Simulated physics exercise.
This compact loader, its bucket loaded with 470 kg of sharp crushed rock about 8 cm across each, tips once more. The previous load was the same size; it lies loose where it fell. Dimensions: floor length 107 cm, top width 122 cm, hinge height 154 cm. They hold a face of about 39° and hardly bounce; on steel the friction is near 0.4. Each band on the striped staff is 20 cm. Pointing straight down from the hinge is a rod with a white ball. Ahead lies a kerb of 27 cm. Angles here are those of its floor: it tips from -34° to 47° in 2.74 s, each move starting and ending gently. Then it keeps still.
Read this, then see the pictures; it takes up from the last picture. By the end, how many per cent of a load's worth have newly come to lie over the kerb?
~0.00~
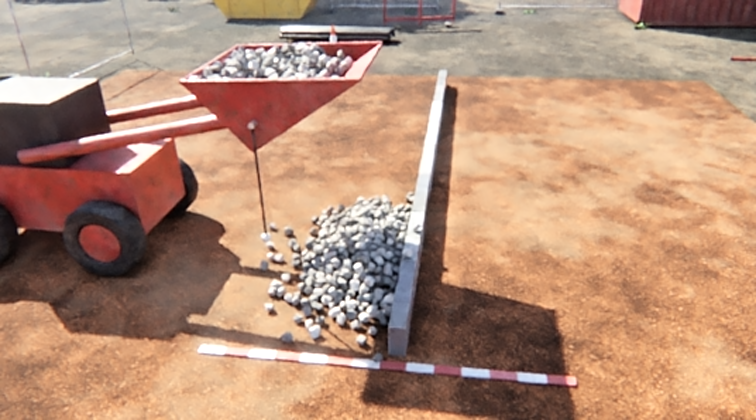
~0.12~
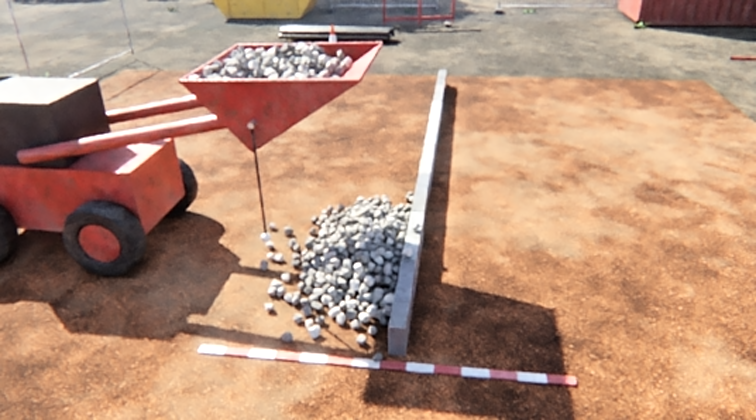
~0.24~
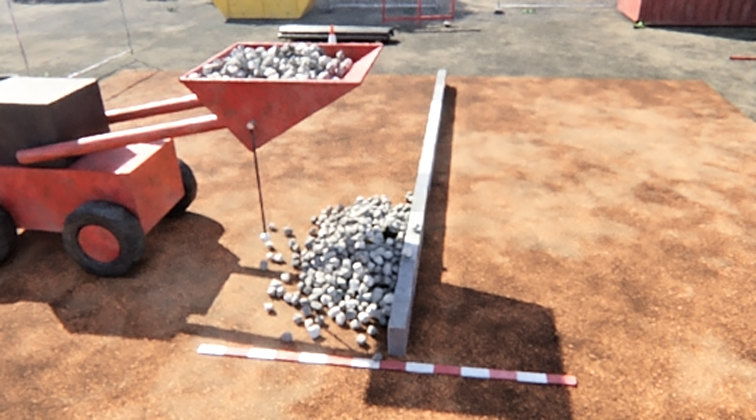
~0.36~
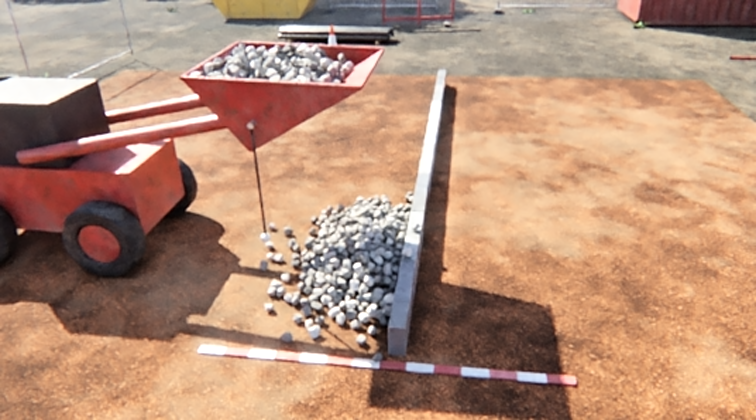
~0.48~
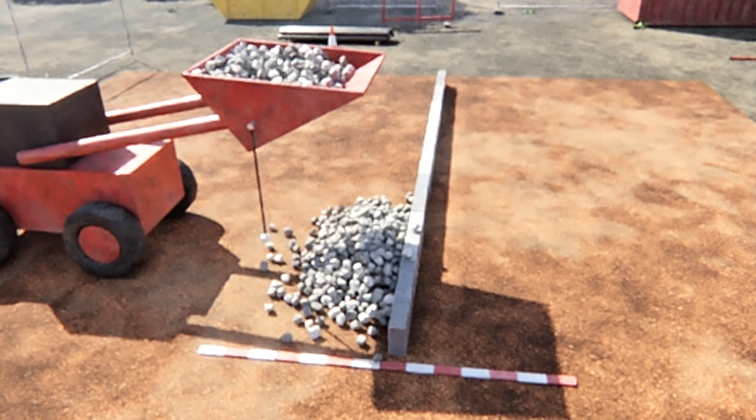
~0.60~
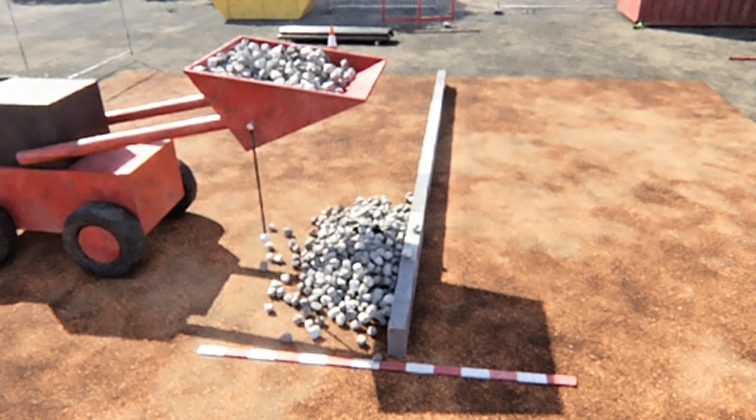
About 13 per cent have newly come to lie there.
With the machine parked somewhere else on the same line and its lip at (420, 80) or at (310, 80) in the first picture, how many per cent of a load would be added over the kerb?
First place: Roughly 90 %; second place: Roughly 0 %.
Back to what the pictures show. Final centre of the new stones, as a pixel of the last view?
The middle lies near (381, 232) in the last picture.
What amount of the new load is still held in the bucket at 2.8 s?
Roughly 0 per cent of its load.
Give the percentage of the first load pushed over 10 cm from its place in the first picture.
Estimate: 0 %, roughly.
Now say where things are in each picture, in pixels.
In the first picture, the bucket is at -34°, its lip at (359, 80); the top of the load is at (295, 50). The earlier load is highest near (375, 231), 31 cm above ground level, 100 % on this side of the kerb.
In the second picture, the bucket is at -34°, its lip at (359, 81); the top of the load is at (295, 50); the stones move at 0.0 m/s on average.
In the third picture, lip at (360, 84), floor tilted -32°, highest stones at (288, 51); the stones move at 0.1 m/s on average.
In the fourth picture, lip at (362, 88), floor tilted -30°, highest stones at (279, 52); the stones move at 0.1 m/s on average.
In the fifth picture, lip at (364, 94), floor tilted -27°, highest stones at (268, 51); the stones move at 0.1 m/s on average.
In the sixth picture, the bucket is at -24°, its lip at (365, 101); the top of the load is at (256, 50); the stones move at 0.1 m/s on average.
After 2.1 s the floor is at 35°; in per cent of one load, 92 in the bucket, 108 on this side of the kerb; the foremost stones are at (407, 236).
After 2.8 s the floor is at 47°; in per cent of one load, 2 in the bucket, 190 on this side of the kerb, 7 over the kerb; the foremost stones are at (471, 259).
After 3.2 s the floor is at 47°; in per cent of one load, 0 in the bucket, 188 on this side of the kerb, 12 over the kerb; the foremost stones are at (503, 254).
After 6.0 s the floor is at 47°; in per cent of one load, 0 in the bucket, 187 on this side of the kerb, 13 over the kerb; the foremost stones are at (514, 260). Net gain over the kerb, 13.
